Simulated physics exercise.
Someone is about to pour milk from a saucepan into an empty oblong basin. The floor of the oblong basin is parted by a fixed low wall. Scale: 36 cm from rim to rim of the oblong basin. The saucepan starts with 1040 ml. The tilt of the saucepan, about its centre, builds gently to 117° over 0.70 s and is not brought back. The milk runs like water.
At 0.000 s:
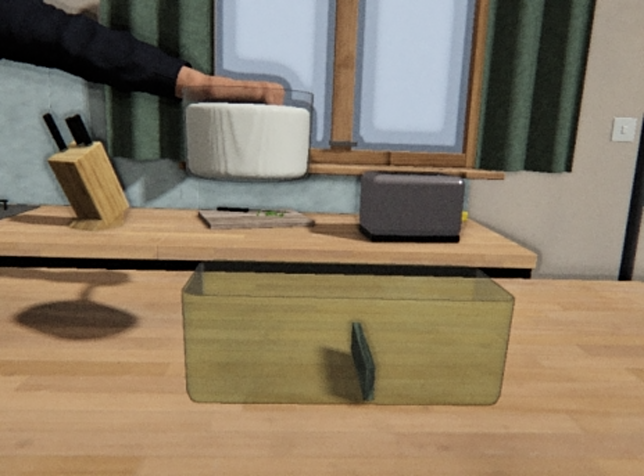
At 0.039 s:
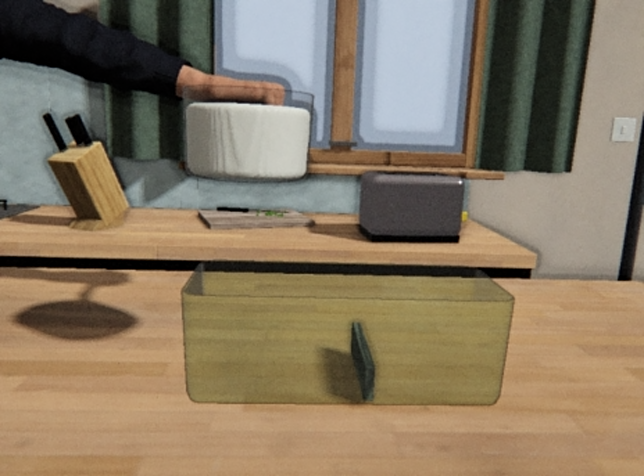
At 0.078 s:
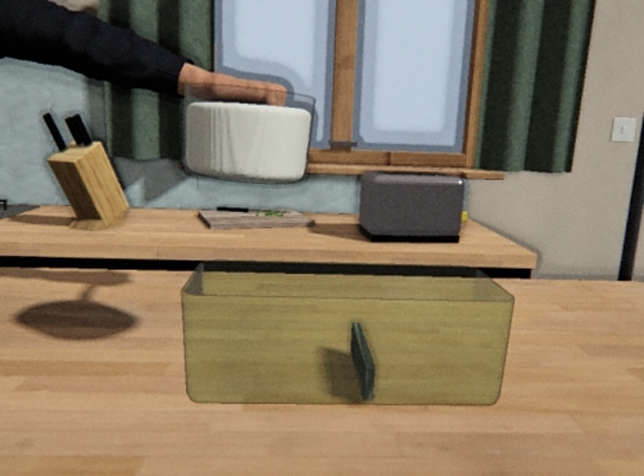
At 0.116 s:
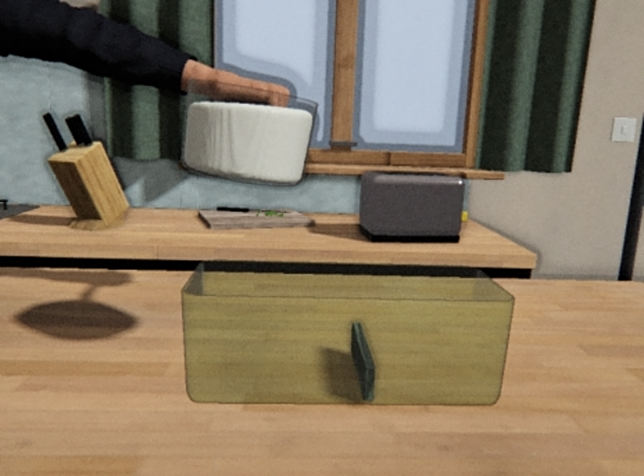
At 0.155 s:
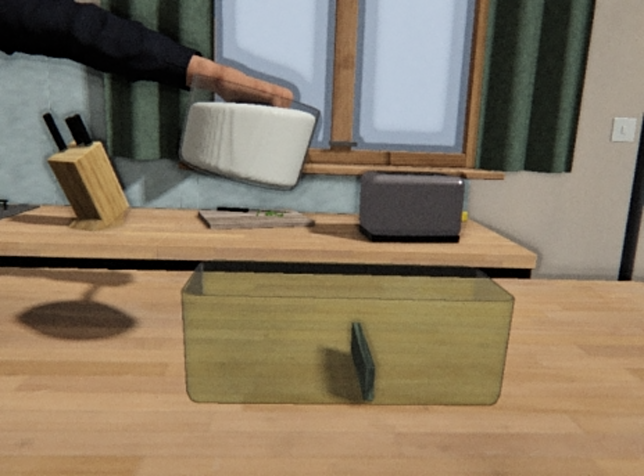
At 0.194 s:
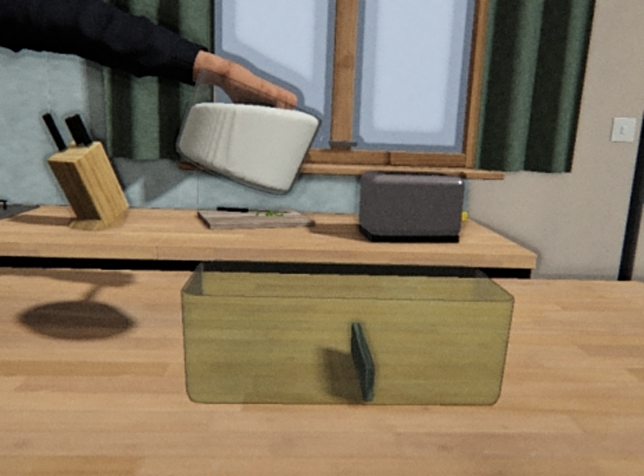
In a kitchen, a hand in a dark sleeve holds a pale saucepan, almost level, above and behind an empty, see-through yellowish basin on a wooden counter. The saucepan leans slowly to the right, its right side dipping as the hand tilts with it, while the basin stays still and empty.
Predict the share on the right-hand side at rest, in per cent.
Roughly 42 per cent is past the wall.
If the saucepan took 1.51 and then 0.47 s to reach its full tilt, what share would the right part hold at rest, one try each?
First 60, then 30 per cent.
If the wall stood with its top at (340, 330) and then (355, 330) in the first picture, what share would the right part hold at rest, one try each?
In turn about 65 and 50 per cent.
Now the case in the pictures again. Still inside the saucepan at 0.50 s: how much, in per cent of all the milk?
Near 46 in a hundred.
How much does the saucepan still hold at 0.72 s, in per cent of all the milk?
Some 6 per cent.
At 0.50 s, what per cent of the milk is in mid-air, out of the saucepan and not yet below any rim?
About 42 per cent.
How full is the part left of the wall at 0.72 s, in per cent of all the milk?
Near 40 in a hundred.
After 0.50 s the tilt is 94° and 46 per cent is still to pour, 3 is left of the wall and 8 right of it.
After 0.72 s the tilt is 117° and 6 per cent is still to pour, 40 is left of the wall and 45 right of it.
After 0.95 s the tilt is 117° and 0 per cent is still to pour, 54 is left of the wall and 41 right of it.
After 1.20 s the tilt is 117° and 0 per cent is still to pour, 56 is left of the wall and 42 right of it.
In the end 56 per cent lies left of the wall, 42 right of it and 2 outside.
